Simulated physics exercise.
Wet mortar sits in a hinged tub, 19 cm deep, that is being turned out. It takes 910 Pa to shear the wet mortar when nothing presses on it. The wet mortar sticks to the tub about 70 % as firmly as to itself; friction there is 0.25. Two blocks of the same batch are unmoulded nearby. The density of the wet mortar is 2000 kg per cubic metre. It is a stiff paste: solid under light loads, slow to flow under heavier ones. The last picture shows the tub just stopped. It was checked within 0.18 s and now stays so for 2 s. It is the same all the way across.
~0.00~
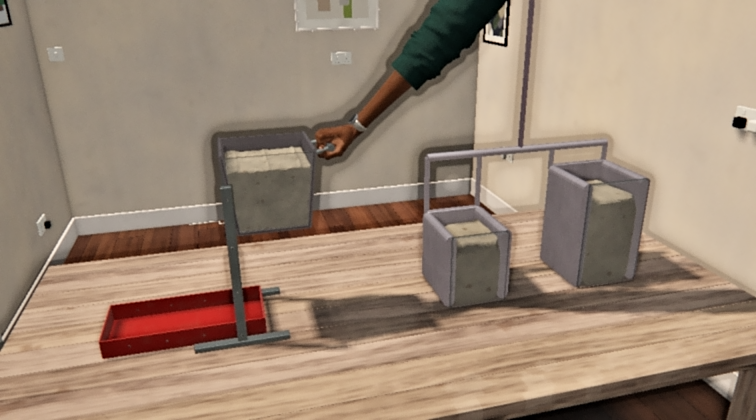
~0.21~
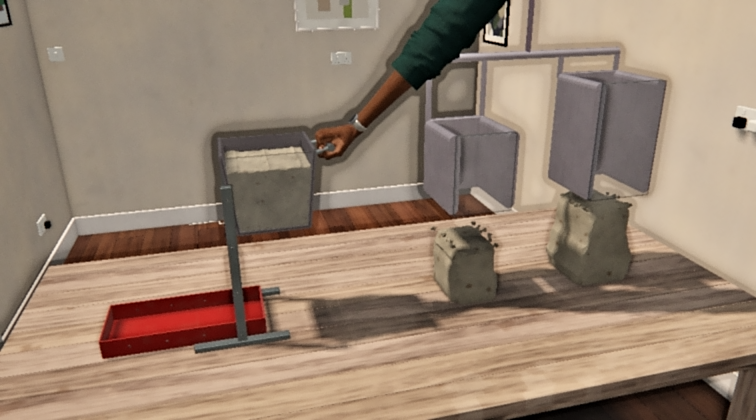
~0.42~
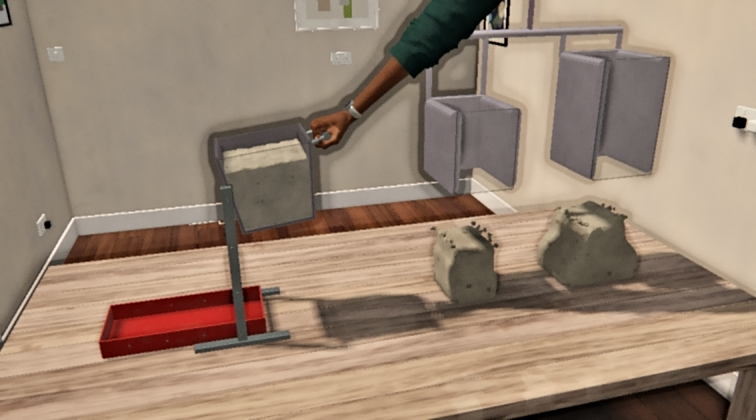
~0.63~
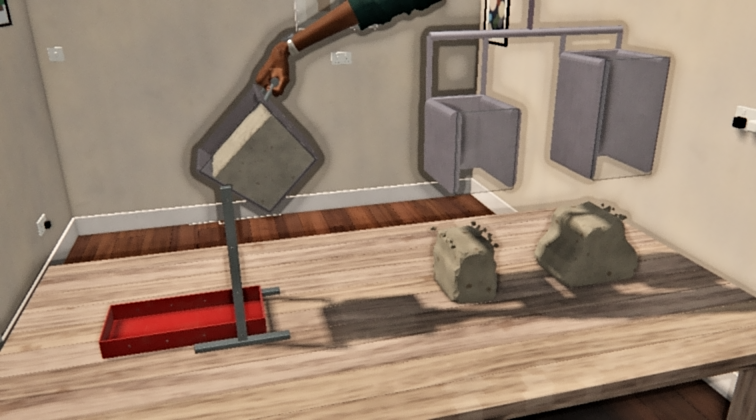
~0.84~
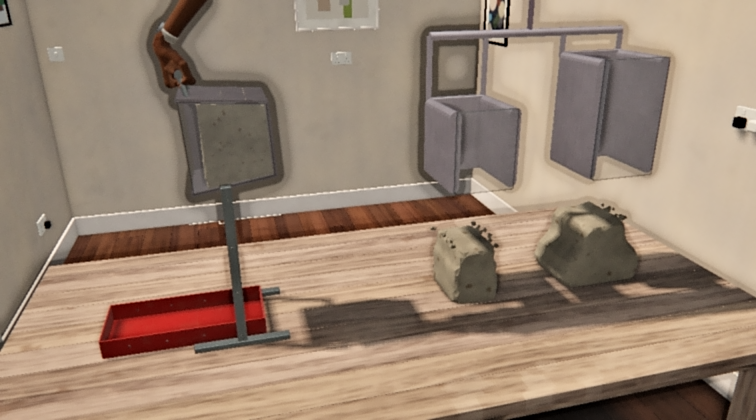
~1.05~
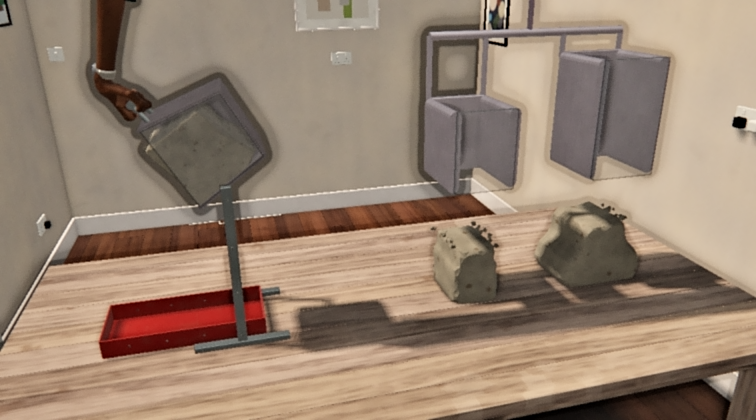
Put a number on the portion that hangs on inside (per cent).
About 0 %.
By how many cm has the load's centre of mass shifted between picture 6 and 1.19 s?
Roughly 12 cm.
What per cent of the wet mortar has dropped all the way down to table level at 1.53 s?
Near 100 %.
After 1.19 s, the tub is at 119 degrees and holds 35 %.
After 1.36 s, the tub is at 119 degrees and holds 0 %.
After 1.53 s, the tub is at 119 degrees and holds 0 %.
After 1.70 s, the tub is at 119 degrees and holds 0 %.
After 3.05 s, the tub is at 119 degrees and holds 0 %.
